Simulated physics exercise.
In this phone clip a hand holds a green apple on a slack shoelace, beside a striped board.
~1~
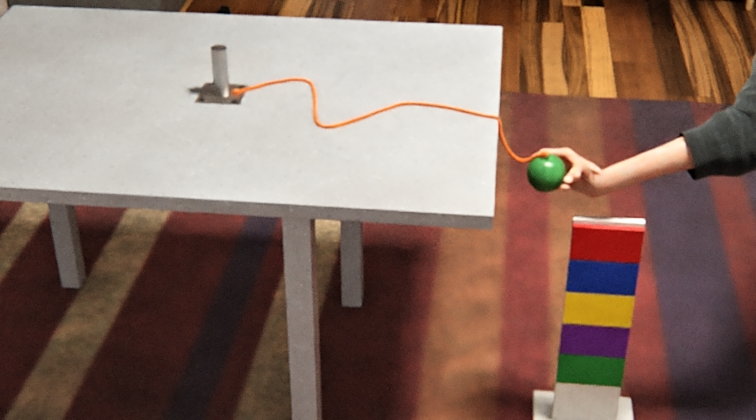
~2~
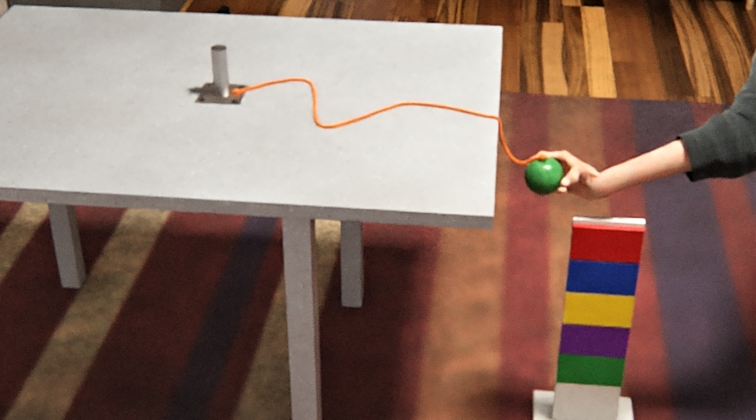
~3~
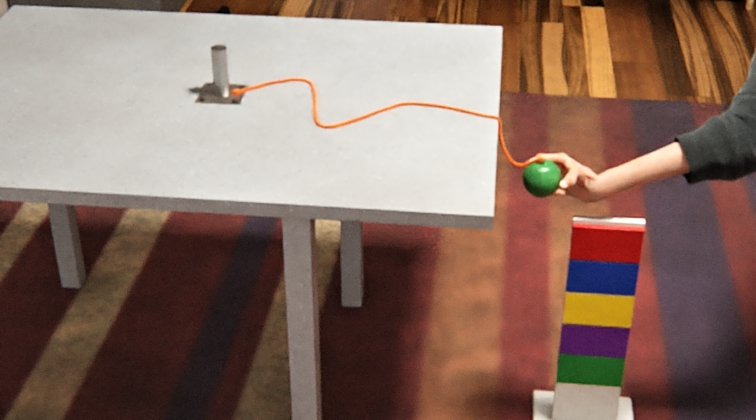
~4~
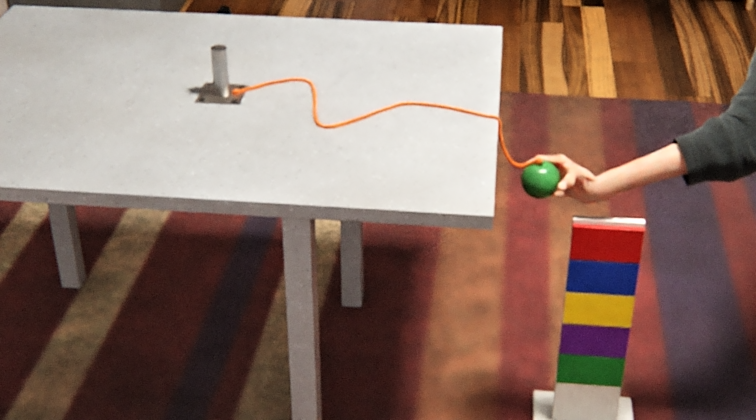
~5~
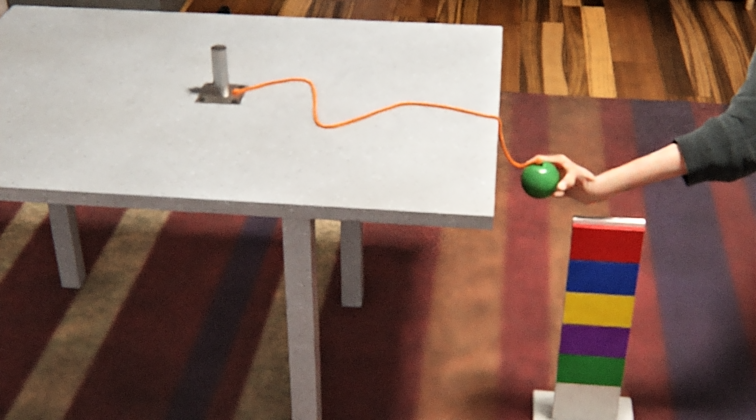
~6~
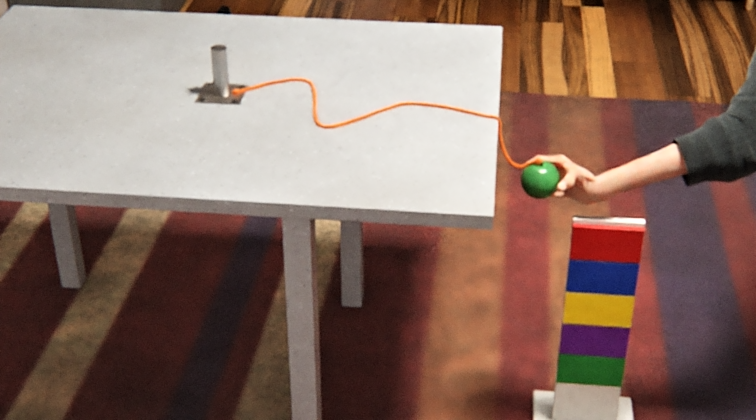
A hand held a small green ball on a slack orange string beside a white table, lowering it very slightly above and left of a colorful striped board, then keeping it nearly still.
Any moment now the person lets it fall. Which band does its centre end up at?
Yellow.
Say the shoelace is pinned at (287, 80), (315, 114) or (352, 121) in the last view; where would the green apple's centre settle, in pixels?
In order: (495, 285), then (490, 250), then (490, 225).
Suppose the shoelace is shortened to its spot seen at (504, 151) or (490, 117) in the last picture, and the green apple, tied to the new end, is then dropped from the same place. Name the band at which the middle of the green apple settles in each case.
In order, the results are blue and red.
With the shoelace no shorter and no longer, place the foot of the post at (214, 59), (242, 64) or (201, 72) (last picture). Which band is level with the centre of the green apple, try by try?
Try one - blue; try two - yellow; try three - blue.
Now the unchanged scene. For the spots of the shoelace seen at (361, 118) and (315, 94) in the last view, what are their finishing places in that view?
They end up at (459, 110) and (344, 101).
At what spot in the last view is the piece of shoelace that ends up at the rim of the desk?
The spot located at (392, 107) in the last picture.
Soon after, apple near (495, 281); level with blue.
After that, apple near (489, 280); level with yellow.
In the end, apple near (490, 289); level with yellow. Its centre hangs level with the yellow band.
